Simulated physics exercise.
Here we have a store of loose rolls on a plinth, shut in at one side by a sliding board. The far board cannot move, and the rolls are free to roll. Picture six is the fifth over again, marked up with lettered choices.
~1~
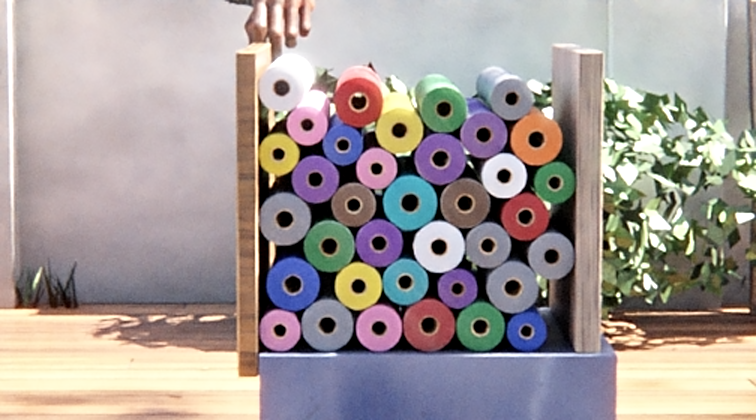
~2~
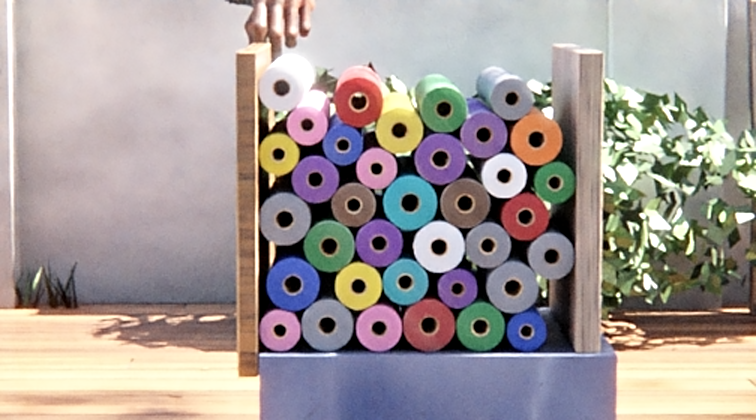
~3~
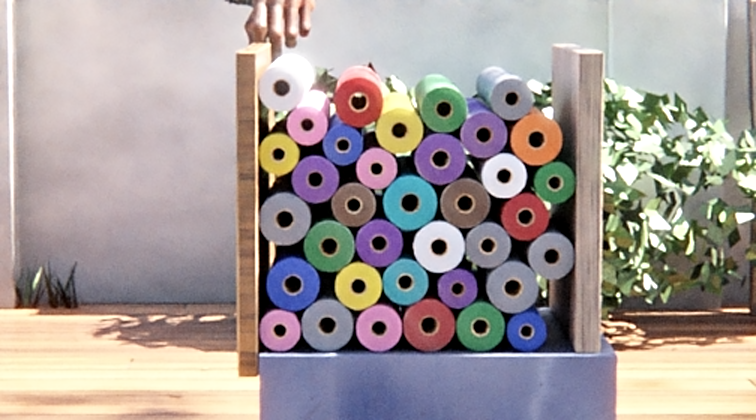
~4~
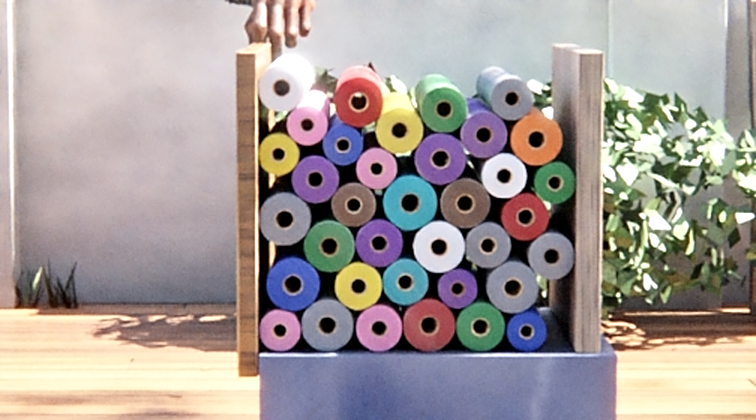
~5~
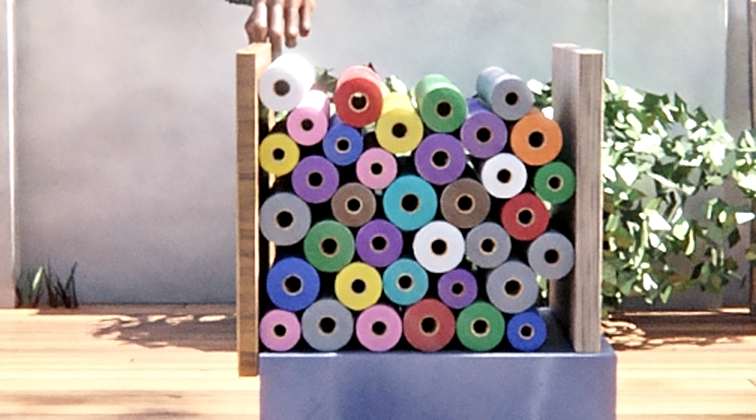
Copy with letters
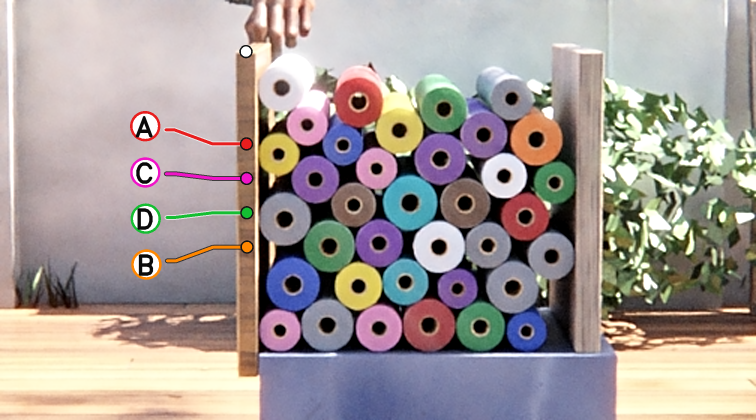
A hand hung above the left board and barely moved, while the colourful rolls stacked between two upright boards on a blue base stayed still, with leafy greenery to the right.
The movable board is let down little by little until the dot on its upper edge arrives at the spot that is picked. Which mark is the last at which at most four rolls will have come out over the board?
Mark B is as low as it can go.
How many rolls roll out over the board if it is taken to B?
At B the number is three.
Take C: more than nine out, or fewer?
It loses fewer than nine.
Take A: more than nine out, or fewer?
Fewer than nine.
On the marked copy, A at (247, 144); B at (247, 247); C at (247, 178); D at (247, 213); the white dot at (246, 52).
Taking B. A third of the way, top of the board (257, 137).
Two thirds of the way, top of the board (258, 234).
When it is over, top of the board (258, 246), three out over the board.
As for the rest, A none out over the board; C one out over the board; D one out over the board.
